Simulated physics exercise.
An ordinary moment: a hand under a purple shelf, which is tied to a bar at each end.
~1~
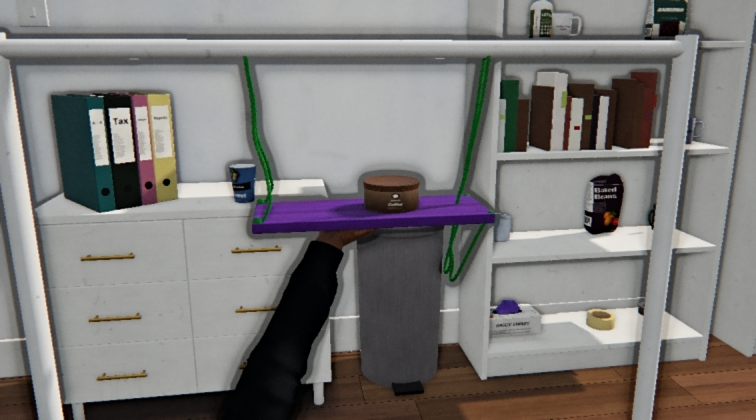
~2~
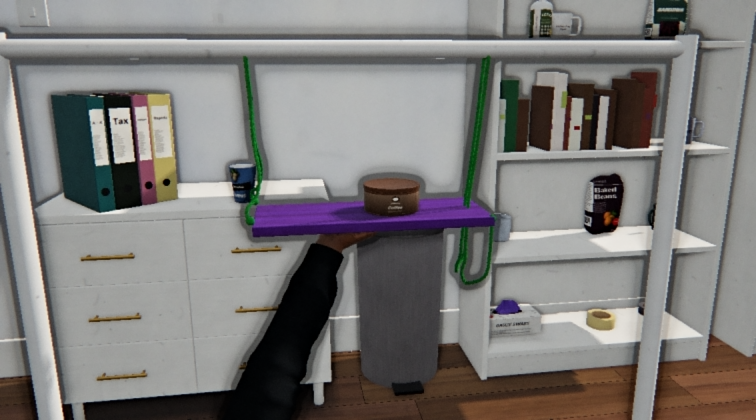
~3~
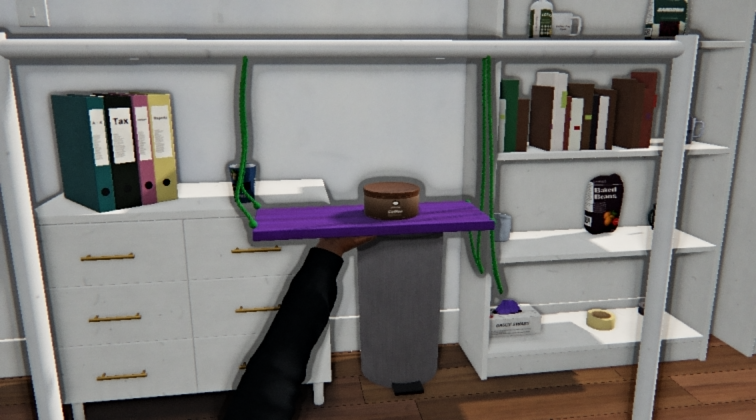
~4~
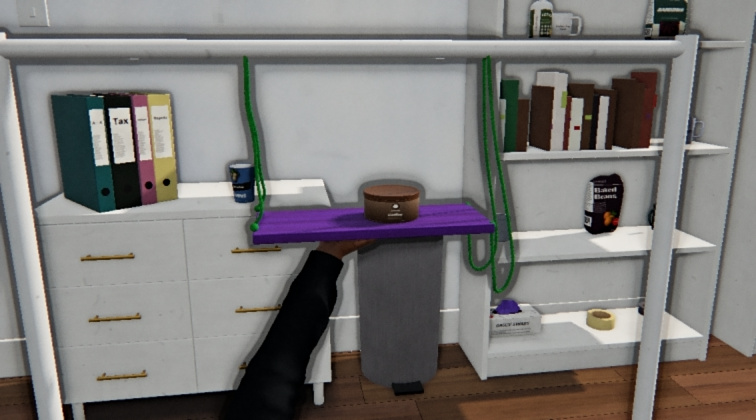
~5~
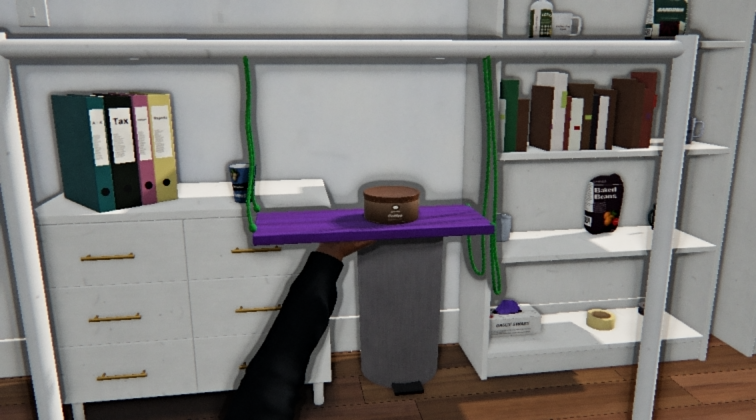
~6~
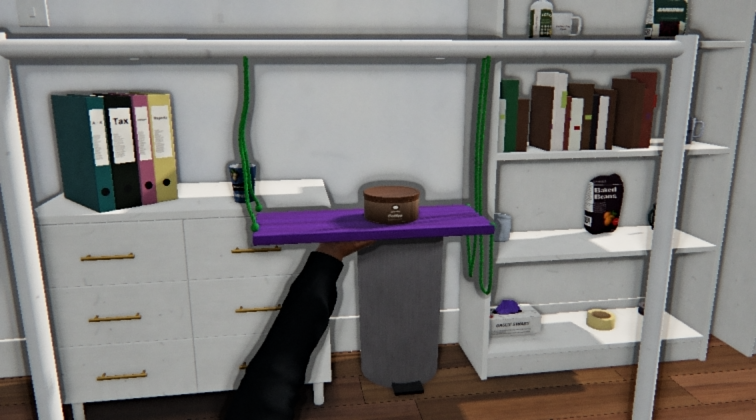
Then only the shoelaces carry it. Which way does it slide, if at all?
Outcome: The brown tub goes off on the right.
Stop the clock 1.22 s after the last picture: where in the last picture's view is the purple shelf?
By then it is at (388, 287).
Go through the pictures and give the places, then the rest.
Brown tub (391, 194); purple shelf (377, 224), in the first picture.
Brown tub (391, 197), in the second picture.
Brown tub (391, 201), in the third picture.
Brown tub (391, 204); purple shelf (378, 234), in the fourth picture.
Brown tub (391, 205), in the fifth picture.
Brown tub (391, 205); purple shelf (378, 235); left shoelaces almost straight; right shoelaces slack, hanging in a loop, in the sixth picture.
Then, 0.60 s later than the last view, board tipped 33° down to the right; tub falling.
Then, 1.22 s later than the last view, board tipped 45° down to the right; tub on the floor.
Finally, board tipped 42° down to the right; tub on the floor. The brown tub tumbles from the right end.
